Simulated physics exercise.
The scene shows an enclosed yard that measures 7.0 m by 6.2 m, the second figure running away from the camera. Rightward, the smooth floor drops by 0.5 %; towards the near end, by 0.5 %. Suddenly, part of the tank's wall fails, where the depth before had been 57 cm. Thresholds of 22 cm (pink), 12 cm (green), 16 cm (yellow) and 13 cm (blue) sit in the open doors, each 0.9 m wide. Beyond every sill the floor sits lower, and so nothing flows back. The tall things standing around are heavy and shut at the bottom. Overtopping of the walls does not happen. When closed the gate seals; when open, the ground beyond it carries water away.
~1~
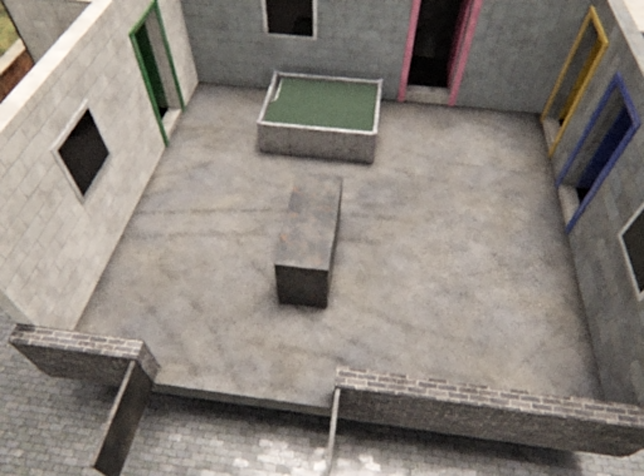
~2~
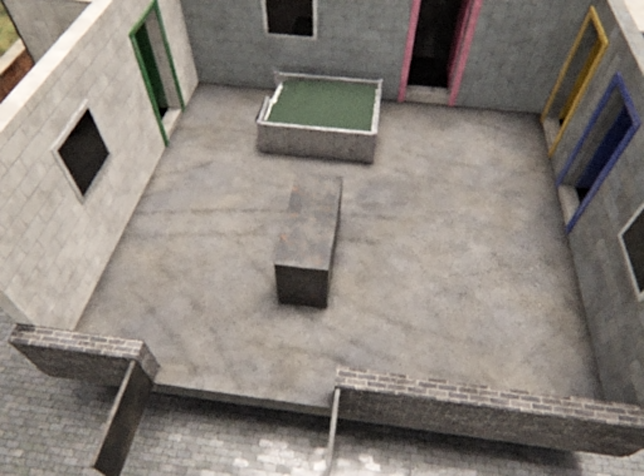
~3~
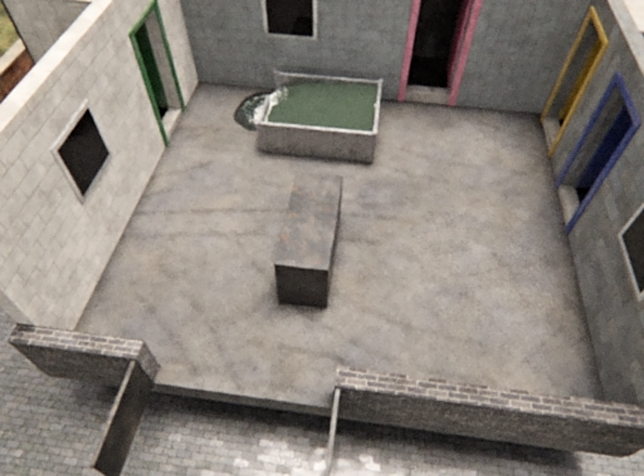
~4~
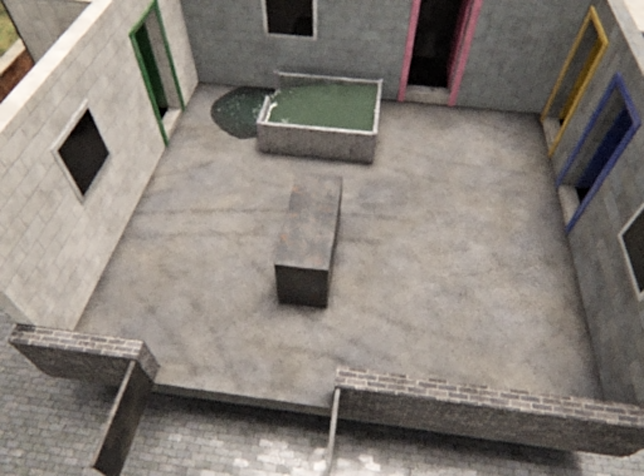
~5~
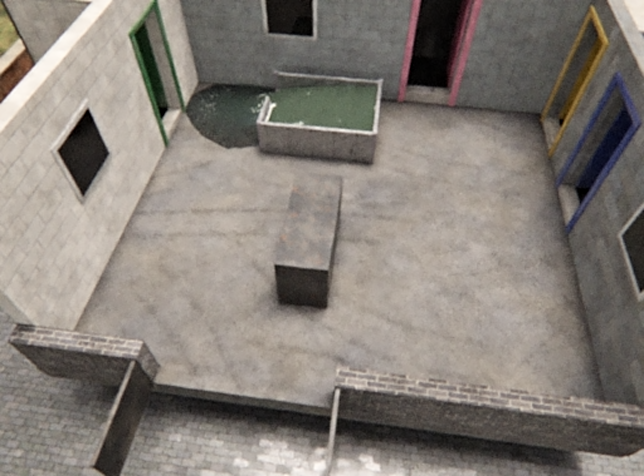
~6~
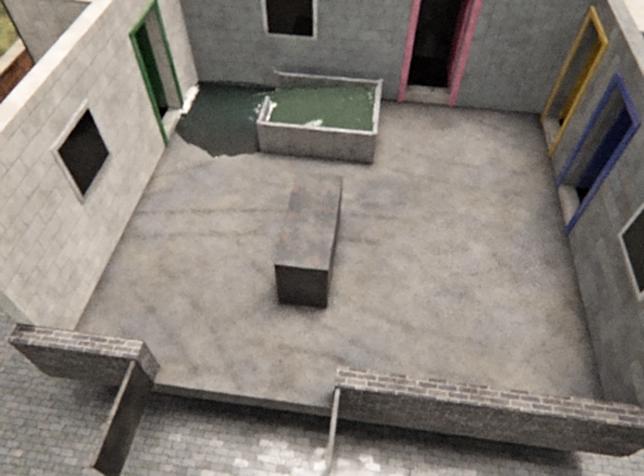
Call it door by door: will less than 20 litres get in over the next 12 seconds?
Pink door - yes, less; green door - no, 20 litres or more; yellow door - yes, less; blue door - yes, less.
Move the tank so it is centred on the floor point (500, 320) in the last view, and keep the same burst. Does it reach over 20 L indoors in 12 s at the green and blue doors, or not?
Against that limit: Green not over, blue under.
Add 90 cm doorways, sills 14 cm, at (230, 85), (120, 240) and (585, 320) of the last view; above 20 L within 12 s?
Note, doorways in listed order: Goes beyond, stays short, stays short.
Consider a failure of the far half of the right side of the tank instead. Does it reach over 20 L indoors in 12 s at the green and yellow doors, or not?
Result against the limit at green: Limit held; result at yellow: Limit broken.
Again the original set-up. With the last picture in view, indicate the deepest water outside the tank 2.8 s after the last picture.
Look at roughly (194, 92).
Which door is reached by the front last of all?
It would be the blue one.
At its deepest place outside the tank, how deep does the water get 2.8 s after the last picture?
Around 21 centimetres.
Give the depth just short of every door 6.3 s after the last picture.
Door by door, in cm: Pink reads 3, green reads 10, yellow reads 4, blue reads 0.
Then, 0.7 s after the last picture water covers 10 % of the floor and is deepest (42 cm) near (199, 82); pink door not reached, green door 20 cm at the sill, 7 L in, yellow door not reached, blue door not reached.
Then, 1.5 s after the last picture water covers 15 % of the floor and is deepest (33 cm) near (194, 92); pink door not reached, green door 21 cm at the sill, 36 L in, yellow door not reached, blue door not reached.
Then, 2.8 s after the last picture water covers 30 % of the floor and is deepest (21 cm) near (194, 92); pink door not reached, green door 16 cm at the sill, 63 L in, yellow door not reached, blue door not reached.
Then, 6.3 s after the last picture water covers 45 % of the floor and is deepest (12 cm) near (247, 92); pink door 3 cm at the sill, 0 L in, green door 10 cm at the sill, 78 L in, yellow door 4 cm at the sill, 0 L in, blue door not reached.
Then, 11.3 s after the last picture water covers 55 % of the floor and is deepest (6 cm) near (64, 351); pink door 2 cm at the sill, 0 L in, green door 5 cm at the sill, 79 L in, yellow door 2 cm at the sill, 0 L in, blue door 2 cm at the sill, 0 L in.
